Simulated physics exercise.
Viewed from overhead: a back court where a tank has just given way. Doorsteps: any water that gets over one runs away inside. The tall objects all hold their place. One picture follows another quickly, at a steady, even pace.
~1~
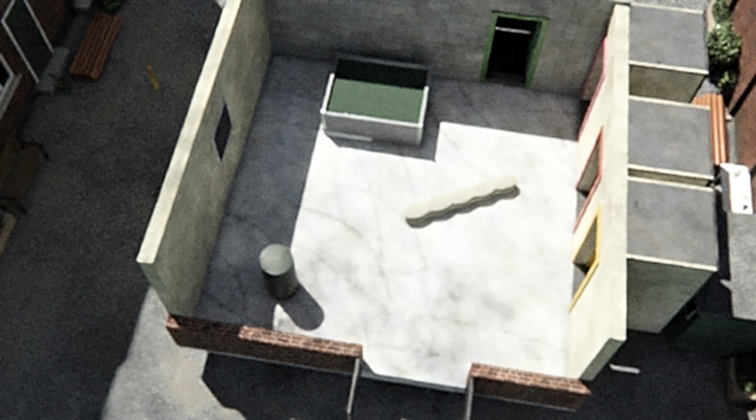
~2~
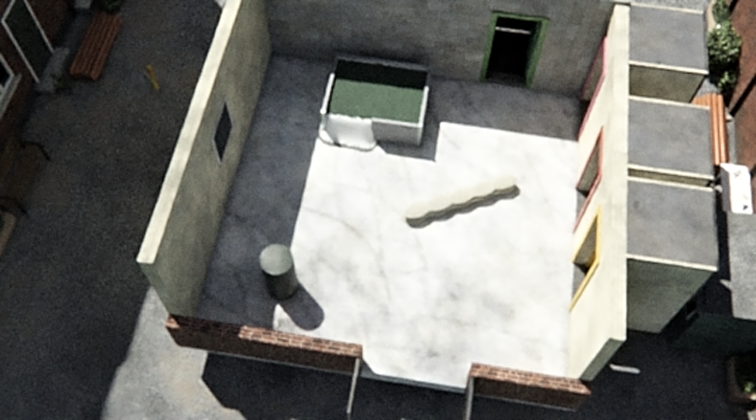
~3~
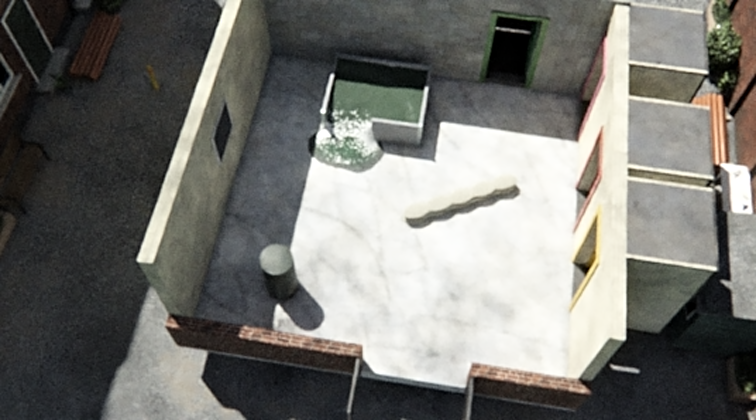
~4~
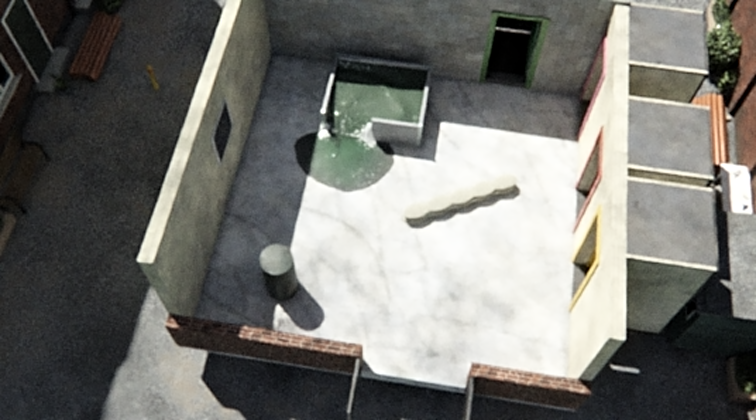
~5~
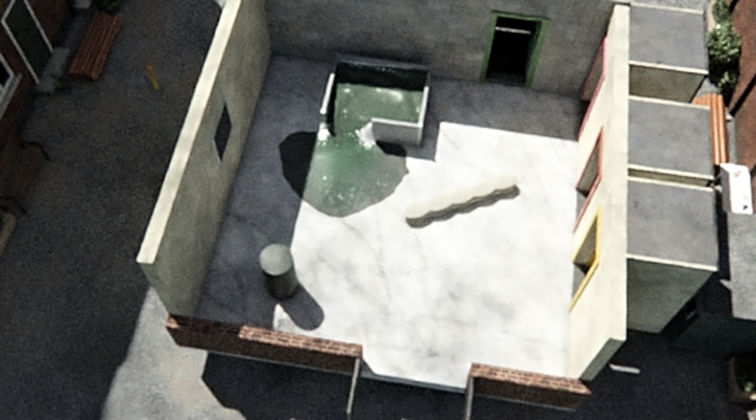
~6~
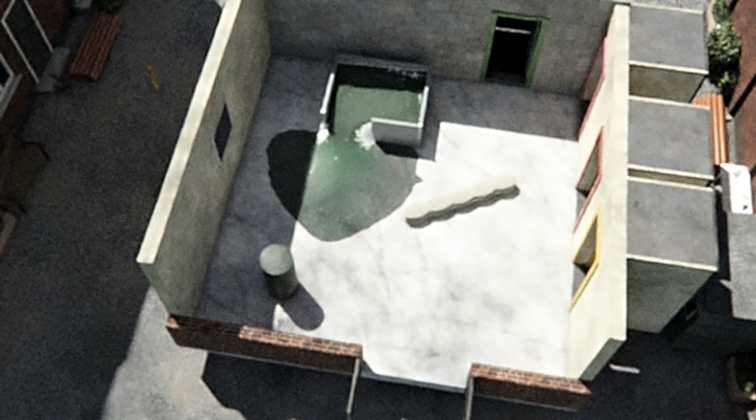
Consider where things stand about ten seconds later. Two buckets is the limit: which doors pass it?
The pink door never tops two buckets; the green door never tops two buckets; the yellow door tops two buckets; the red door never tops two buckets.
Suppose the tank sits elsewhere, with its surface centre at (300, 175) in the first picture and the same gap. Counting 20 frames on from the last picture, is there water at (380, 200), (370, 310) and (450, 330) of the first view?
The first spot ends up left untouched, the second sodden and the third sodden.
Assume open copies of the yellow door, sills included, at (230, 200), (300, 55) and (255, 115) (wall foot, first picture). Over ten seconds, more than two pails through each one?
In order: Exceeds it, falls short, falls short.
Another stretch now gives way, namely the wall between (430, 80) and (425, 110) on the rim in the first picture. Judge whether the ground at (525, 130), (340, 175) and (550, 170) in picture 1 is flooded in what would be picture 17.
Spot one ends up deluged, spot two untouched by the spill, spot three deluged.
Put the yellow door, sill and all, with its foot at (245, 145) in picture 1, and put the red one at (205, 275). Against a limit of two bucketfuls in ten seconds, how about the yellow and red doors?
Short version: The yellow one stays within the limit and the red one tops the limit.
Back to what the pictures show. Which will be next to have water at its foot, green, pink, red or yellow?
The yellow one.
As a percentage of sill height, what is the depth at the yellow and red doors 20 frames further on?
First 0 percent, then 0 percent.
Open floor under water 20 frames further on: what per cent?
My estimate is roughly 45 percent.
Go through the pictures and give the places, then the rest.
In the first frame, the water tank at (378, 91) is whole and still.
In the second frame, water pours out at (349, 128) and has run to (373, 147).
In the third frame, the front is at (365, 168), out from the gap at (349, 129).
In the fourth frame, water pours out at (349, 130) and has run to (352, 189).
In the fifth frame, water pours out at (349, 130) and has run to (341, 213).
In the sixth frame, the front is at (329, 239), out from the gap at (349, 129).
A moment on, water covers 30 % of the floor; the pink door not reached, the green door not reached, the yellow door not reached, the red door not reached.
Next, water covers 40 % of the floor; the pink door not reached, the green door not reached, the yellow door not reached, the red door not reached.
Then, water covers 45 % of the floor; the pink door not reached, the green door not reached, the yellow door not reached, the red door not reached.
Later, water covers 55 % of the floor; the pink door not reached, the green door not reached, the yellow door wet at the sill, nothing in, the red door not reached.
In the end, water covers 70 % of the floor; the pink door wet at the sill, nothing in, the green door not reached, the yellow door over two buckets in, the red door under two buckets in.
